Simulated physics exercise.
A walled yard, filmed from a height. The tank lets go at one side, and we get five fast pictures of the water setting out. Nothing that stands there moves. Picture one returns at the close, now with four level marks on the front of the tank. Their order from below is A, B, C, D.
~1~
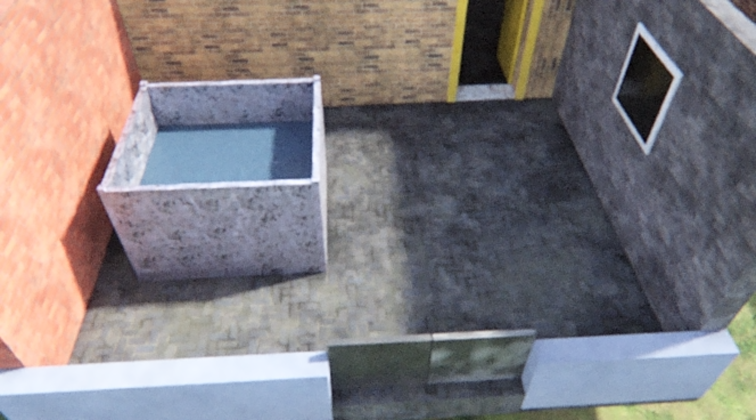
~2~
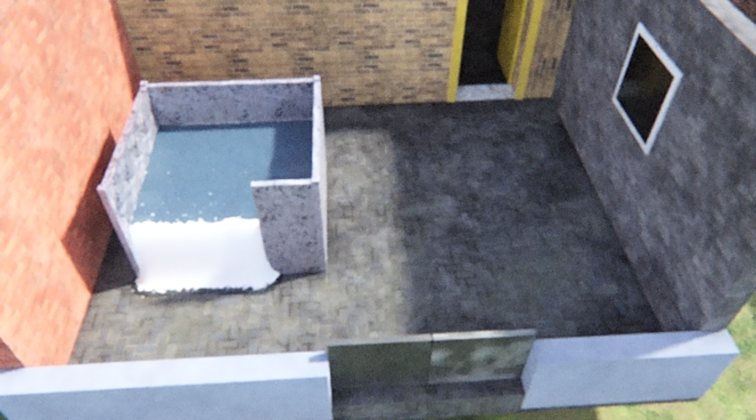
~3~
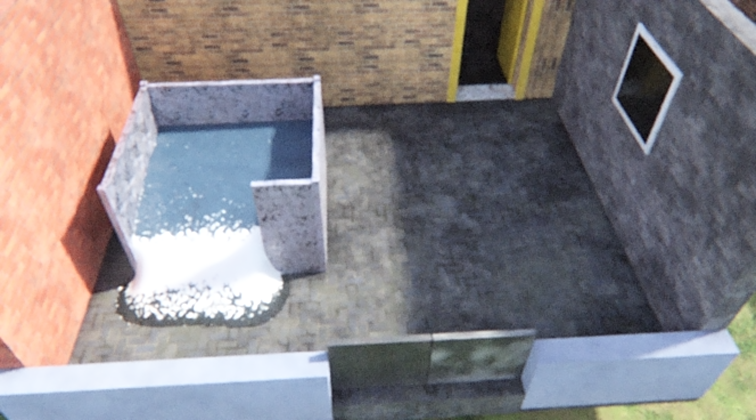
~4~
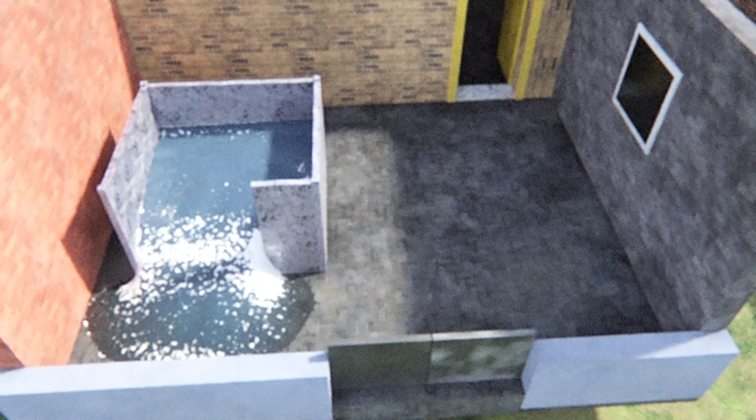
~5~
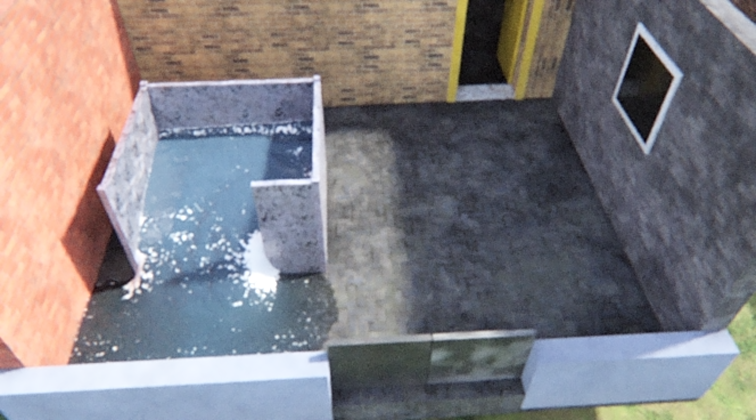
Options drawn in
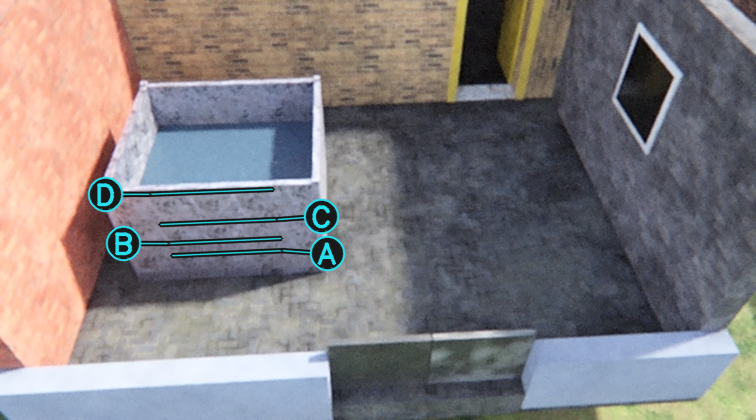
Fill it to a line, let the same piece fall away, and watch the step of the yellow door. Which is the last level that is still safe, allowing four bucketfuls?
I would pick level B.
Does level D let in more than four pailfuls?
Yes.
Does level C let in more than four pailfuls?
Yes, it does.
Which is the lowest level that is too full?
It is C.
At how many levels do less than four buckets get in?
Two.
In cyan, A at (227, 253); B at (224, 241); C at (219, 222); D at (211, 191); from the bottom up A, B, C, D.
With A, nothing gets over.
With B, a splash gets over, under a bucket.
With C, about 7 bucketfuls get in.
With D, some 20 bucketfuls get in.
